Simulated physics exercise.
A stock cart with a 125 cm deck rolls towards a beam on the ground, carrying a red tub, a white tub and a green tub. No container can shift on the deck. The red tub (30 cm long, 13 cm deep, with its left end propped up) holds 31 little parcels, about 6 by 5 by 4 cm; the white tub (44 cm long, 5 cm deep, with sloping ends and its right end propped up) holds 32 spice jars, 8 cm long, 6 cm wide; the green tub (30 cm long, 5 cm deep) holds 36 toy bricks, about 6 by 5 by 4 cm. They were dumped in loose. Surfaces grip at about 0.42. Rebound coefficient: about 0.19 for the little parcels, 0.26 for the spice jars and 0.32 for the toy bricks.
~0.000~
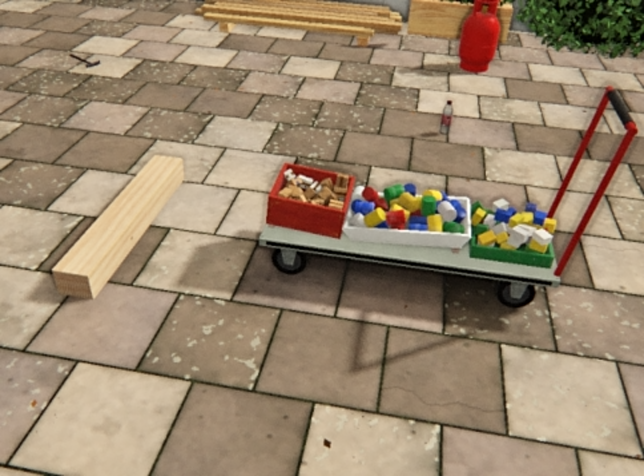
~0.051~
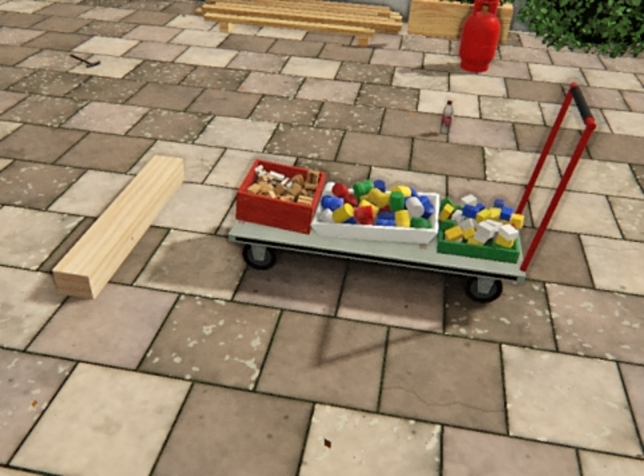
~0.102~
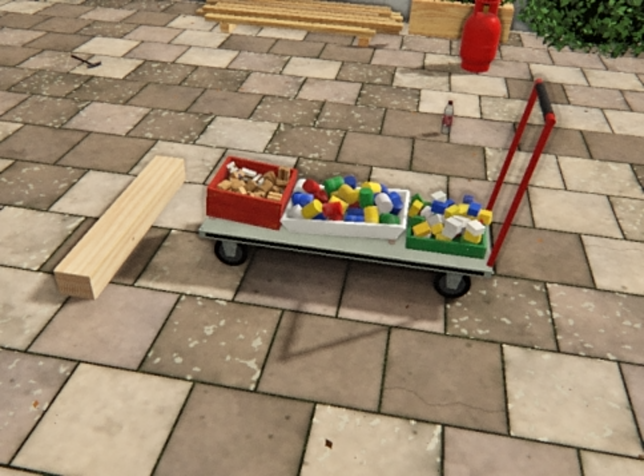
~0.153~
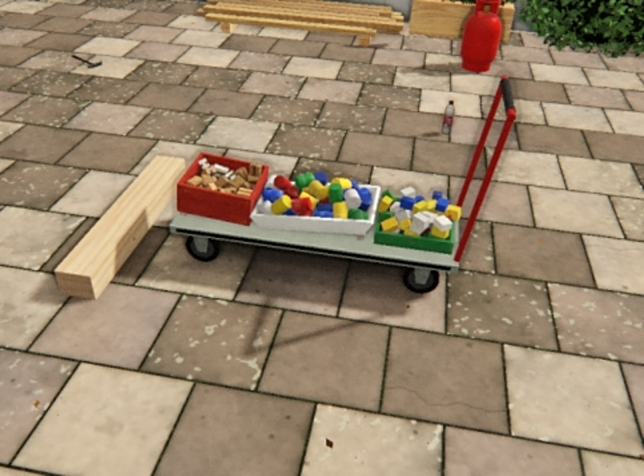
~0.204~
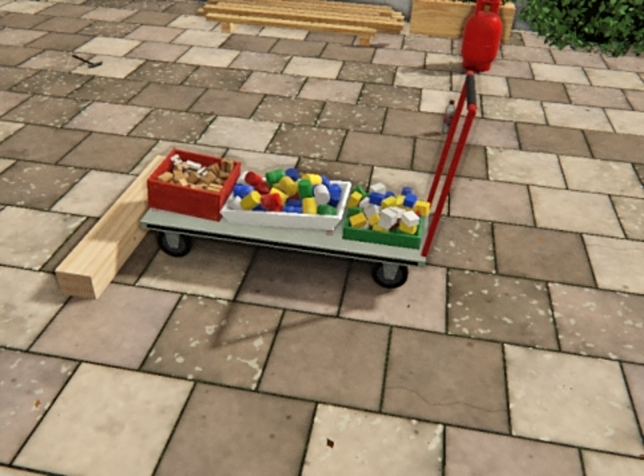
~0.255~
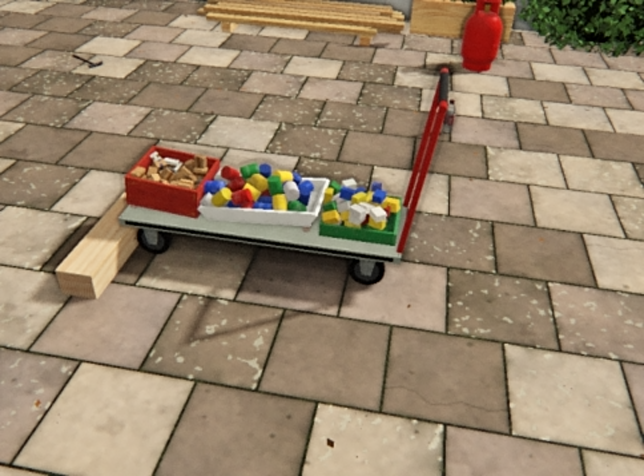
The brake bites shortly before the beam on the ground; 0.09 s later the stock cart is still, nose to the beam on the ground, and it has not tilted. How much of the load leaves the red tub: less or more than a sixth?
Under a sixth of the little parcels leave the red tub.
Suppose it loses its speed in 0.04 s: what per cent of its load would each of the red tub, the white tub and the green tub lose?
In that case red tub 0, white tub 30, green tub 50 per cent.
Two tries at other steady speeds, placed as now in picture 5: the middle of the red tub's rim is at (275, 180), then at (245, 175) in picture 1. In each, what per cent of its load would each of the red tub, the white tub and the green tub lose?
Red tub 0 then 0, white tub 20 then 10, green tub 20 then 10 per cent.
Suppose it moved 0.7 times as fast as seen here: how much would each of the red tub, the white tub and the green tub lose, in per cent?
Then red tub 0, white tub 20, green tub 20 per cent.
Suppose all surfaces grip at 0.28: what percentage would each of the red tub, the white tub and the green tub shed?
Then red tub 0, white tub 30, green tub 30 per cent.
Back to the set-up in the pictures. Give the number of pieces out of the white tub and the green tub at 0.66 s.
Out by then, roughly: White tub 10, green tub 12.
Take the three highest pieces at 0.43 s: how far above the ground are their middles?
About 46 cm.
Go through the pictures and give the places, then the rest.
In the first frame (places track the rim corner closest to us here), red tub (342, 211); green tub (551, 256); 68 cm to go; all still inside.
The second frame shows red tub (310, 207); green tub (517, 251); 54 cm to go.
The third frame shows red tub (279, 203); green tub (484, 247); 40 cm to go.
The fourth frame shows red tub (248, 198); green tub (451, 242); 27 cm to go.
The fifth frame shows red tub (218, 194); green tub (418, 237); 13 cm to go.
The sixth frame shows red tub (195, 191); green tub (394, 233); stopping; all still inside.
After 0.31 s, the red tub has all 31, the white tub has all 32 and the green tub is down by 1 of 36.
After 0.43 s, the red tub has all 31, the white tub is down by 4 of 32 and the green tub is down by 6 of 36.
After 0.66 s, the red tub has all 31, the white tub is down by 10 of 32 and the green tub is down by 11 of 36.
Final count (at 1.16 s), the red tub has all 31, the white tub is down by 11 of 32 and the green tub is down by 11 of 36. Asked share, 0 of 31, 0 per cent.
